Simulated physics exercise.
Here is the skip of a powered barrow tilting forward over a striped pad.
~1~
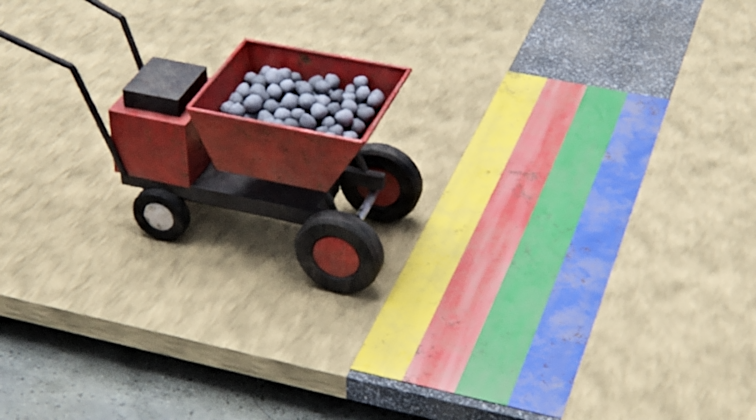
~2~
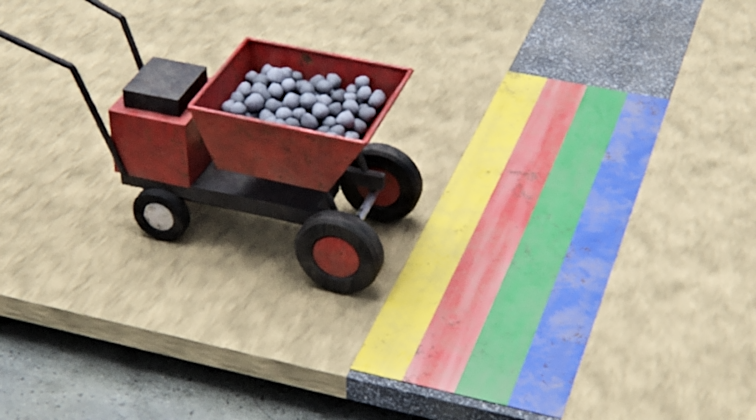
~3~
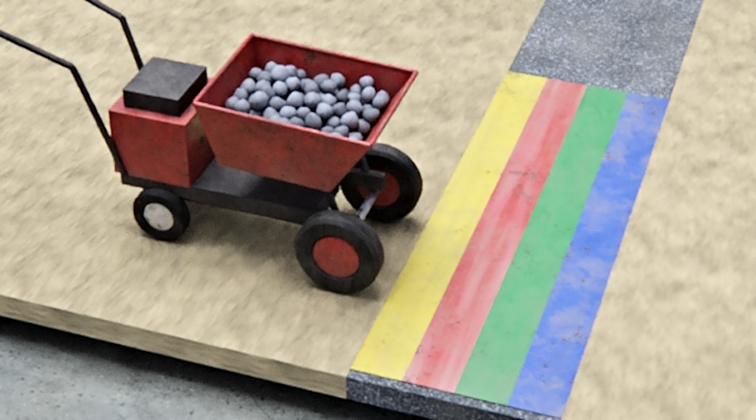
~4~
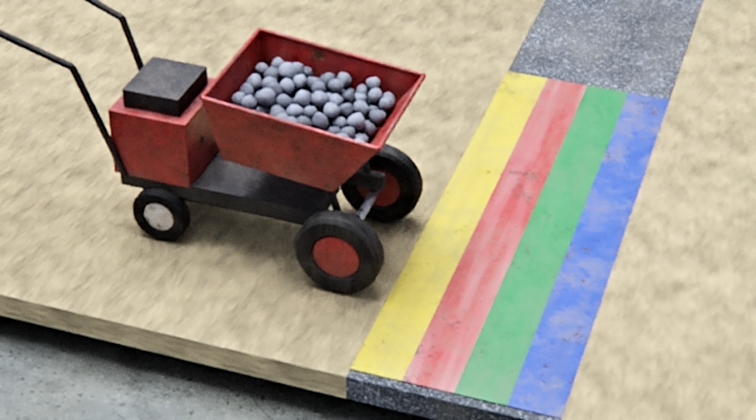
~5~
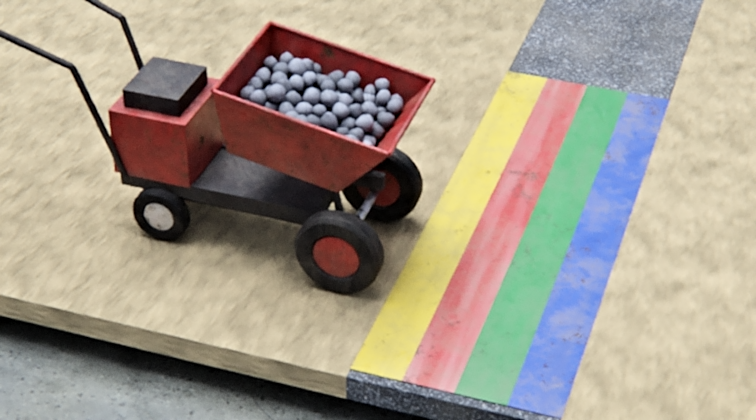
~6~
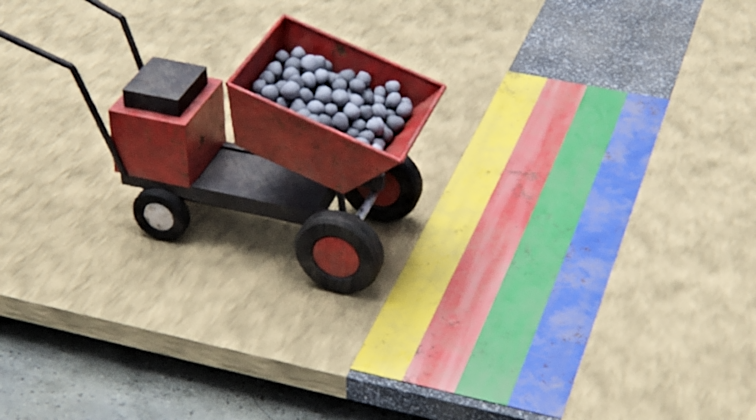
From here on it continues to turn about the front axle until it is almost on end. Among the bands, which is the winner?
That would be the green band.
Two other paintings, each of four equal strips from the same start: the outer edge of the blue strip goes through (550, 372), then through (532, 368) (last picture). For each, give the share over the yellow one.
The first one comes out at 0 percent, while the second comes out at 0 percent.
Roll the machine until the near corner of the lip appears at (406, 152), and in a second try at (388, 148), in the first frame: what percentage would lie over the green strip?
About 20 per cent for the first spot and about 30 per cent for the second.
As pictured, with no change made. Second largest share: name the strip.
That would be the blue one.
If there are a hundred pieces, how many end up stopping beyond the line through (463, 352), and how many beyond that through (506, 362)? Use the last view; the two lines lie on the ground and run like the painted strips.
Roughly 80 per cent, and 50 per cent.
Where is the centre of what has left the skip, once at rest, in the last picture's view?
At about (544, 281), give or take.
Soon, skip tipped steeply; all in the skip.
A while on, skip tipped right over; most in the skip; a stray few over the red strip; about a quarter over the green strip; a stray few over the blue strip; a stray few falling.
Towards the end, skip tipped right over; about a quarter in the skip; a small part over the red strip; about a third over the green strip; about a quarter over the blue strip; a small part off the paint.
Finally, skip tipped right over; a small part in the skip; a stray few over the yellow strip; a small part over the red strip; about a third over the green strip; about a quarter over the blue strip; a small part off the paint.
